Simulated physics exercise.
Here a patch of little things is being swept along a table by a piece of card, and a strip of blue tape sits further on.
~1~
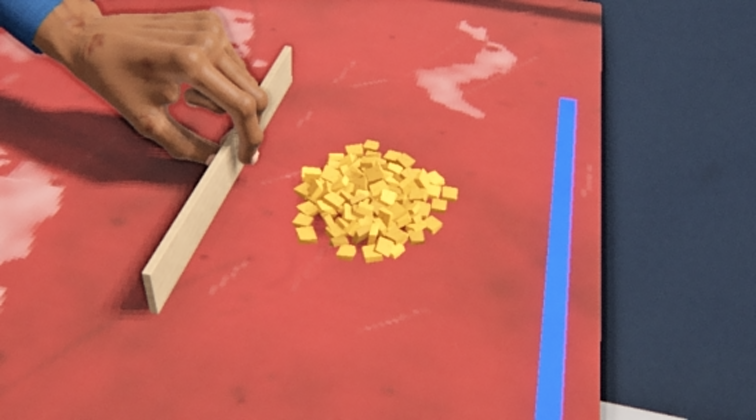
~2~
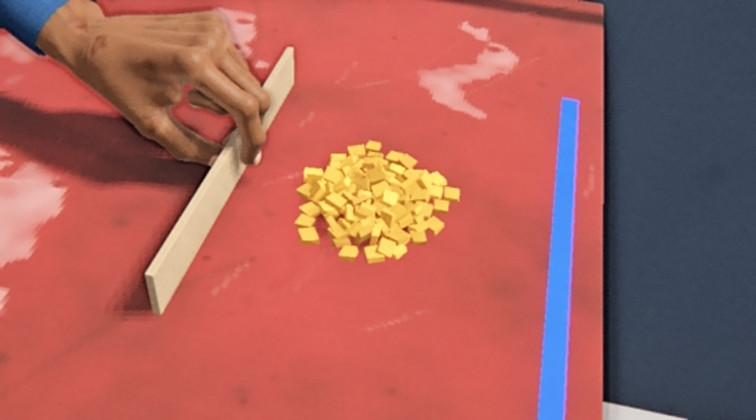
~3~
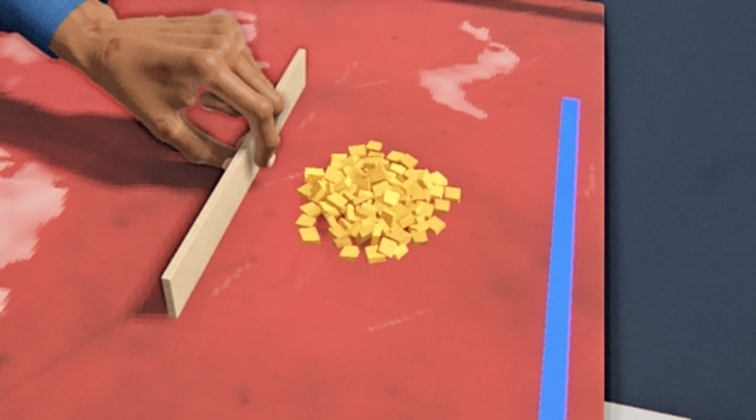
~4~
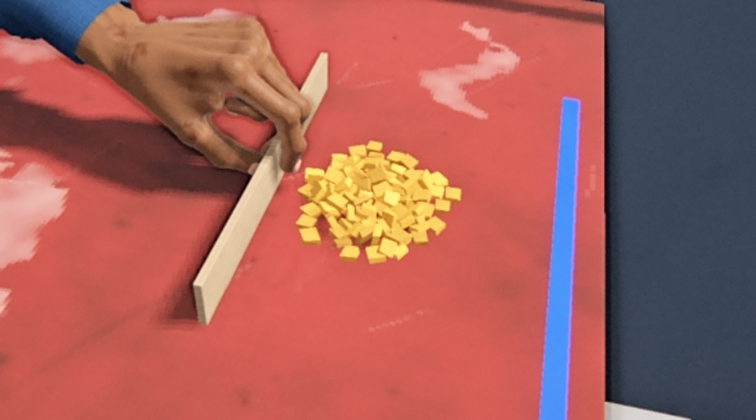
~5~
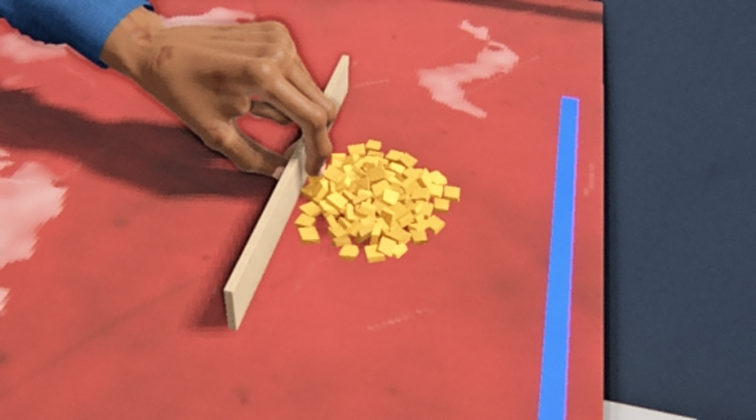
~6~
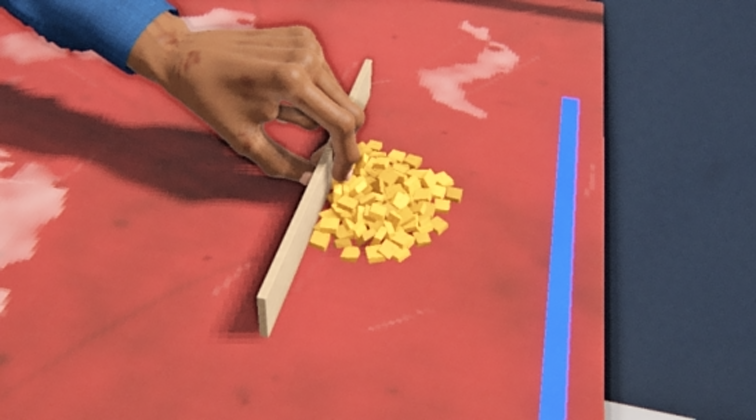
A loose heap of small yellow square pieces lies in the middle of a red, scuffed tabletop, seen from above at an angle. A blue strip runs down the right side near the table's edge, with dark blue beyond. From the left, a blue-sleeved hand holding a pale, thin board upright pauses, then slides it rightward into the heap, pushing the nearest pieces together, while the view stays nearly still.
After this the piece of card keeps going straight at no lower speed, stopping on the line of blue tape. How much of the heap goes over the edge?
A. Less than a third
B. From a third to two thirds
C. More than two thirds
C, more than two thirds.
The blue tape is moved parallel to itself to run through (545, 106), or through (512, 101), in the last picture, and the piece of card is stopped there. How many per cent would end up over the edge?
50 % and 0 %.
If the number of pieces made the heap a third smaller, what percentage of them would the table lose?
Something like 80 pieces in every hundred.
Soon, piece of card still moving, near (456, 179); heap all on the table, its front near (559, 208).
A while on, piece of card stopped at the blue tape; heap about two thirds over the edge.
Towards the end, piece of card stopped at the blue tape; heap most over the edge.
Finally, piece of card stopped at the blue tape; heap most over the edge.
